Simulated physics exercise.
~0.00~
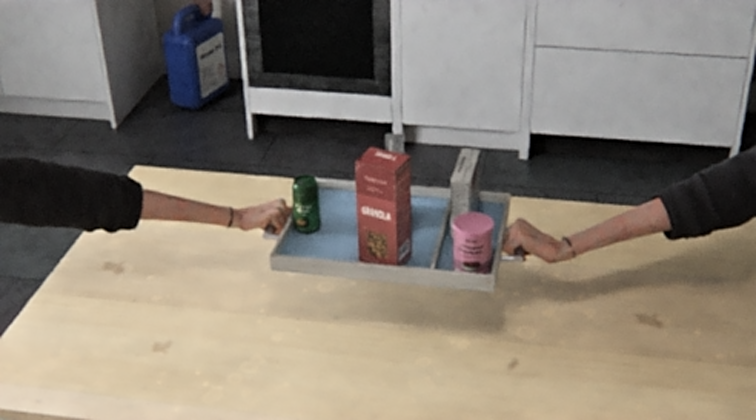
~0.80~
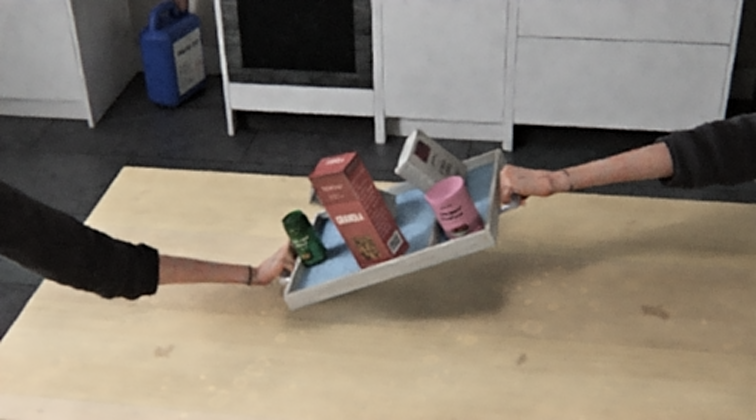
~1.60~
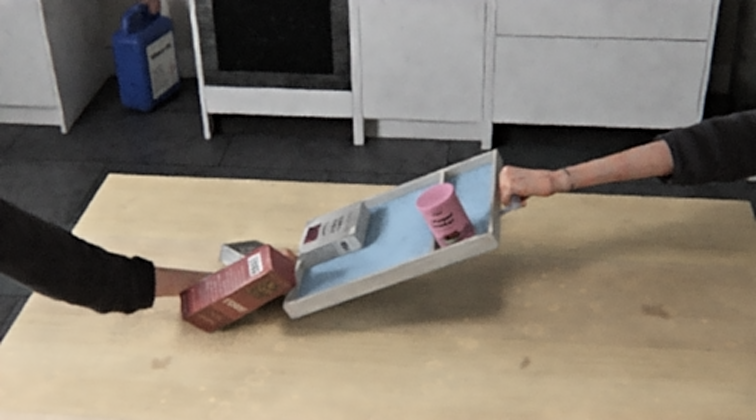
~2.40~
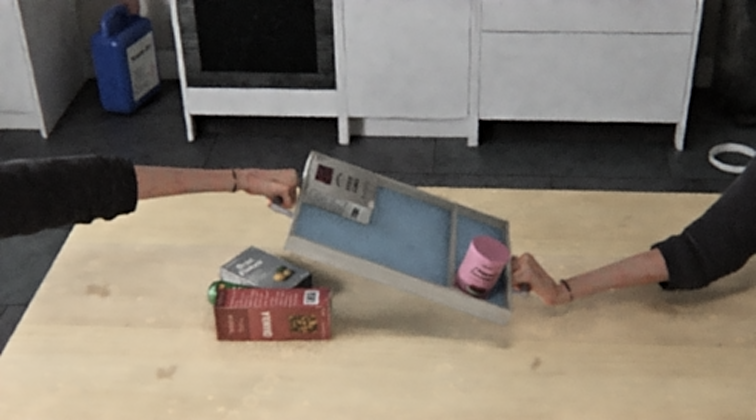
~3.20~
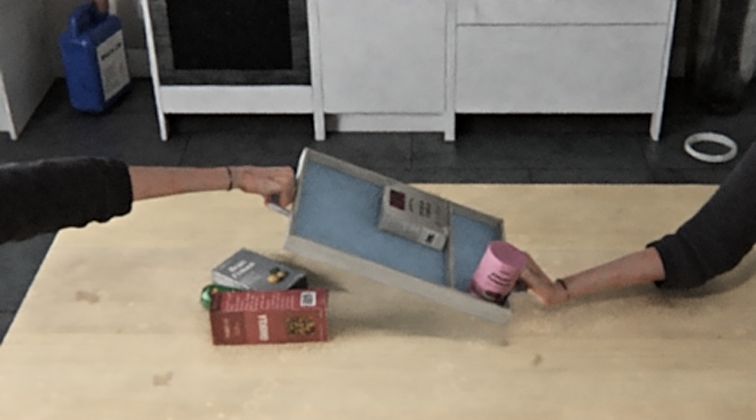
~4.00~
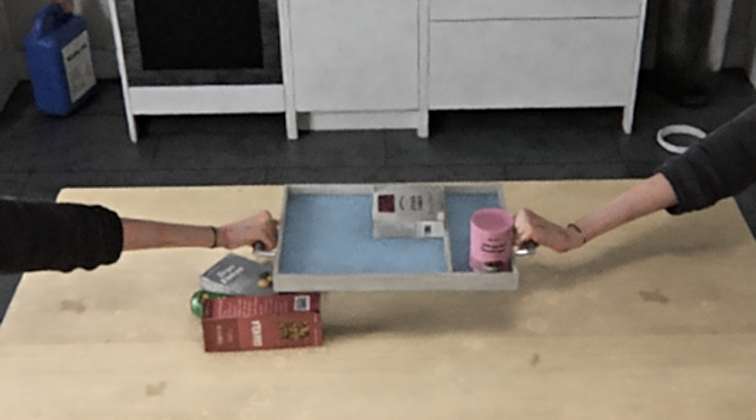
Two hands tipped a tray of groceries down to the left, spilling a green can, a red carton and a grey packet onto the table, then tilted it right and levelled it, leaving a toppled white packet and an upright pink tin aboard.
